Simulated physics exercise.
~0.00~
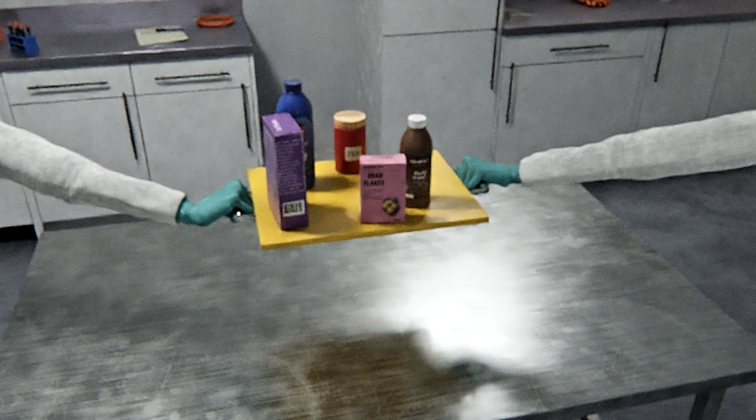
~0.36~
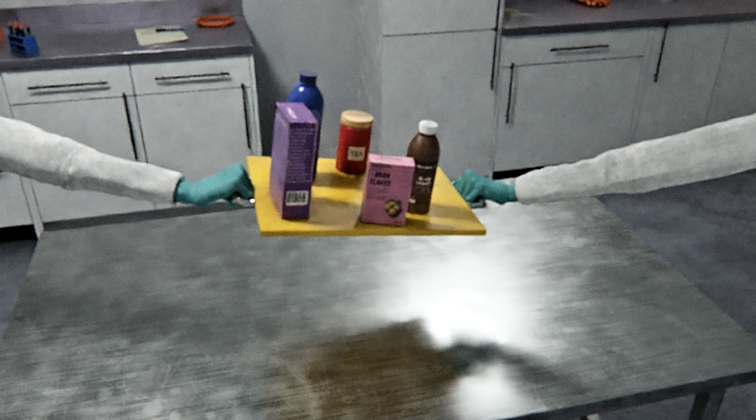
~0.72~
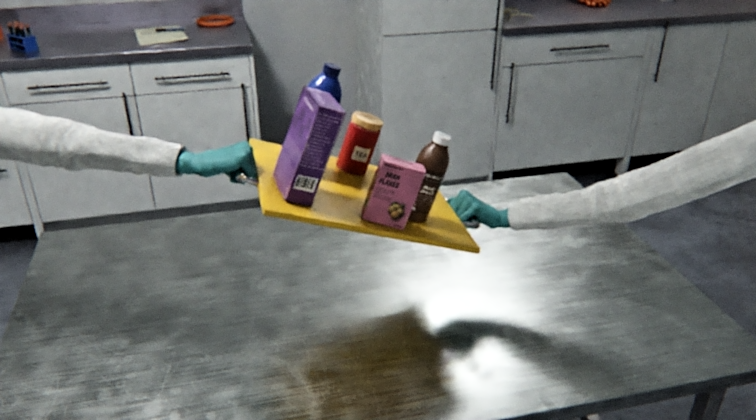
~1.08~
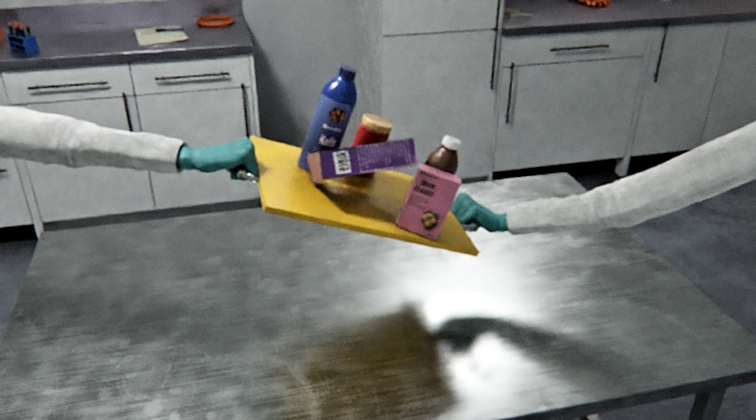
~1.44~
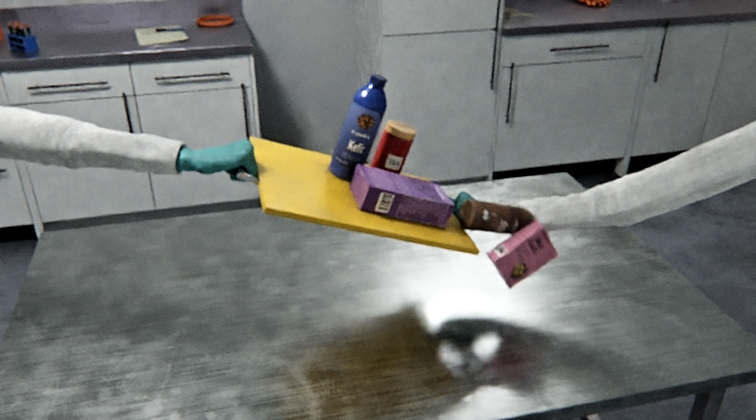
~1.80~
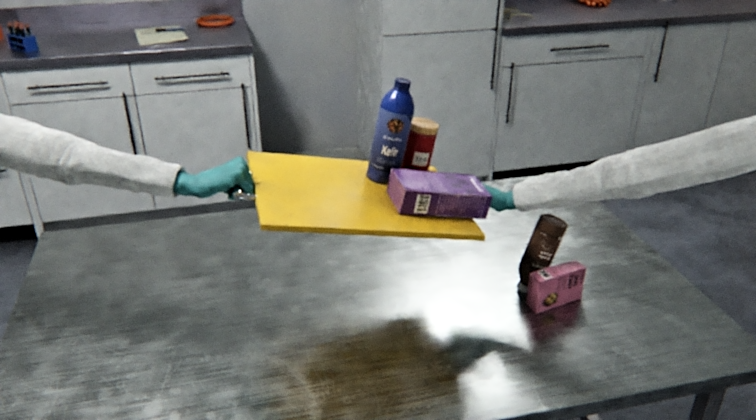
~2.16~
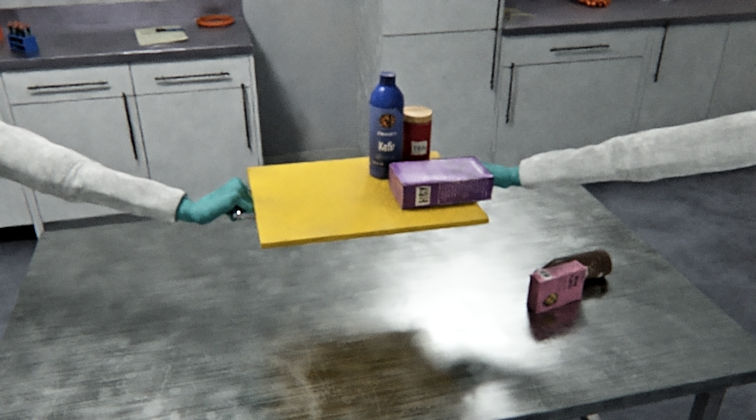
At first, two gloved hands hold a flat yellow tray level above a metal table, carrying a purple packet, a pink packet, a red jar, a blue bottle and a brown bottle. The tray tilts down to the right, and everything on it leans. The purple packet topples onto its side, while the pink packet and brown bottle slide toward the low edge. Those two drop off onto the table as the blue bottle and red jar shift right. The hands level the tray again, leaving the jar and blue bottle upright beside the fallen purple packet, with the brown bottle and pink packet lying below.
